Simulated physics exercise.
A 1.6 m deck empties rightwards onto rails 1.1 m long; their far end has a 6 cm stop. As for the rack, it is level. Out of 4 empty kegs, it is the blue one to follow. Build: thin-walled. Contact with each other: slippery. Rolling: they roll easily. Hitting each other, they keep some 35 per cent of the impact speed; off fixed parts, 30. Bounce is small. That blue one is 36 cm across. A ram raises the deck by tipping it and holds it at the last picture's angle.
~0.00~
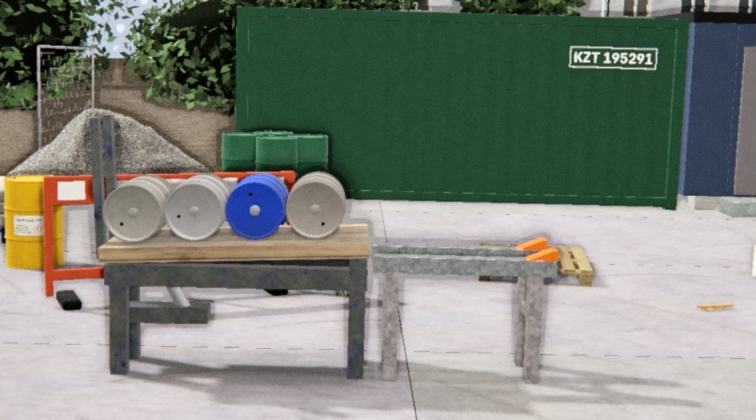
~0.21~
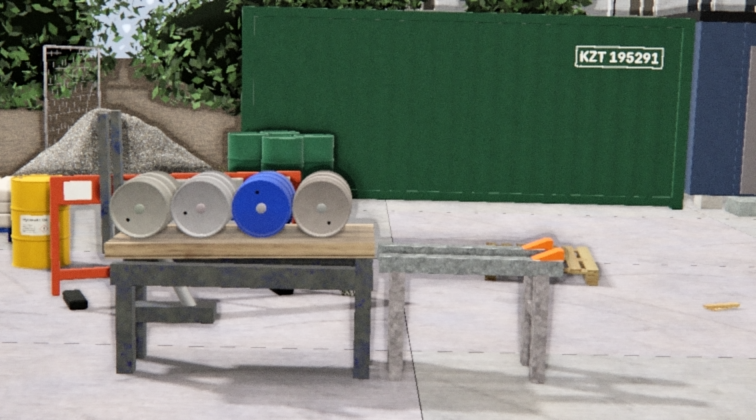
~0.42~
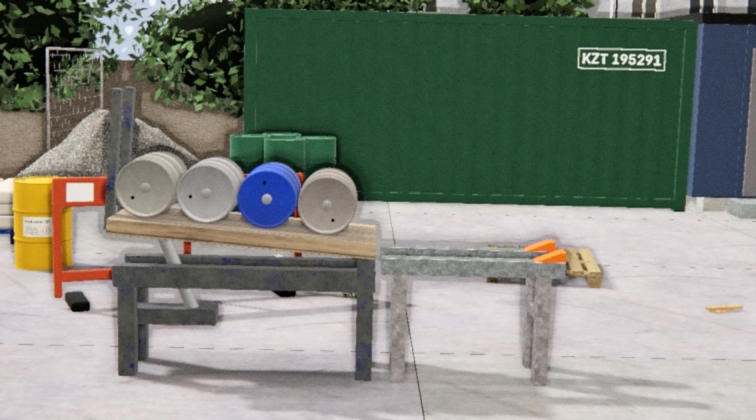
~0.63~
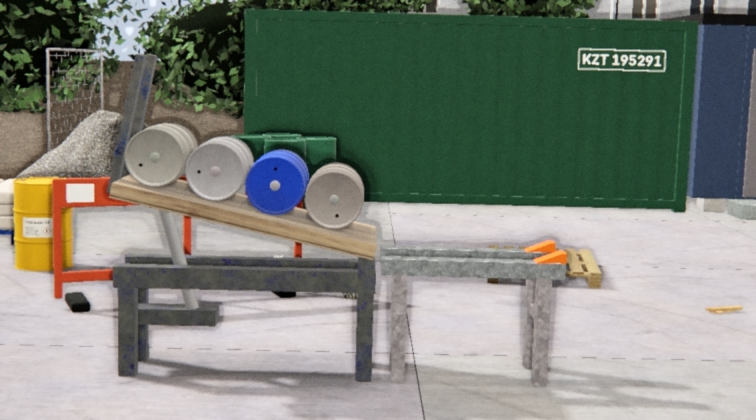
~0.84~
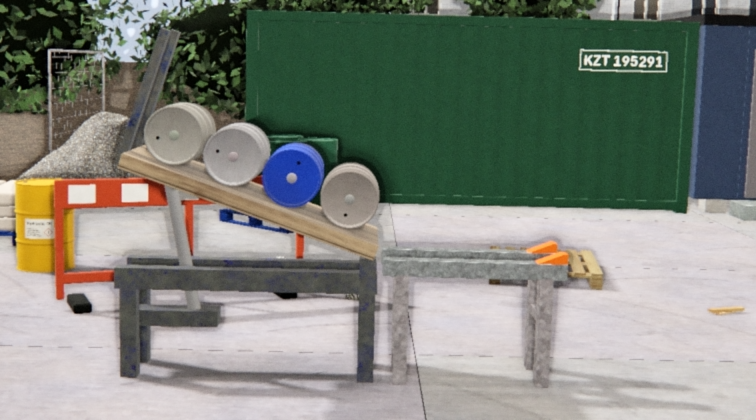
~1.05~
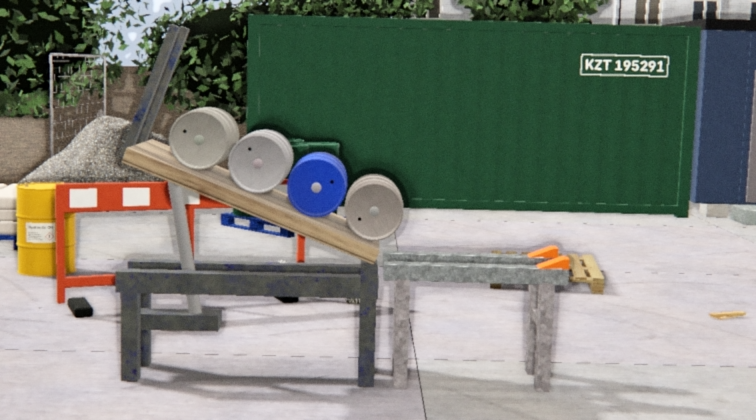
A large green shipping container stands at the back of a concrete yard, seen from the side at a slight height, with gravel, a yellow drum and an orange barrier at left. In front, four kegs, three greyish and one blue, sit on a wooden deck beside a low grey rack with orange stops. The deck's left end rises steadily, and the touching kegs tilt with it, then roll rightwards down the slope together.
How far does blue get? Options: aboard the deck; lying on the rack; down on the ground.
It ends up down on the ground.
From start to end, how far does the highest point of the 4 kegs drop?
Drop: Approx. 10 centimetres.
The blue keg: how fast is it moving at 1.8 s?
The speed is close to 1.5 m/s.
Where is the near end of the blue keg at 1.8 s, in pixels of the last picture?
(462, 236), roughly.
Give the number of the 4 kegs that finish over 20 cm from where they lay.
4.
By 1.8 s, blue is on the rack, 65 cm from the rack's far end, rolling right; 0 lost over the end.
By 2.6 s, blue is over the stop and falling; 2 lost over the end.
Finally (6.4 s), blue is over the stop, on the ground; 3 lost over the end.
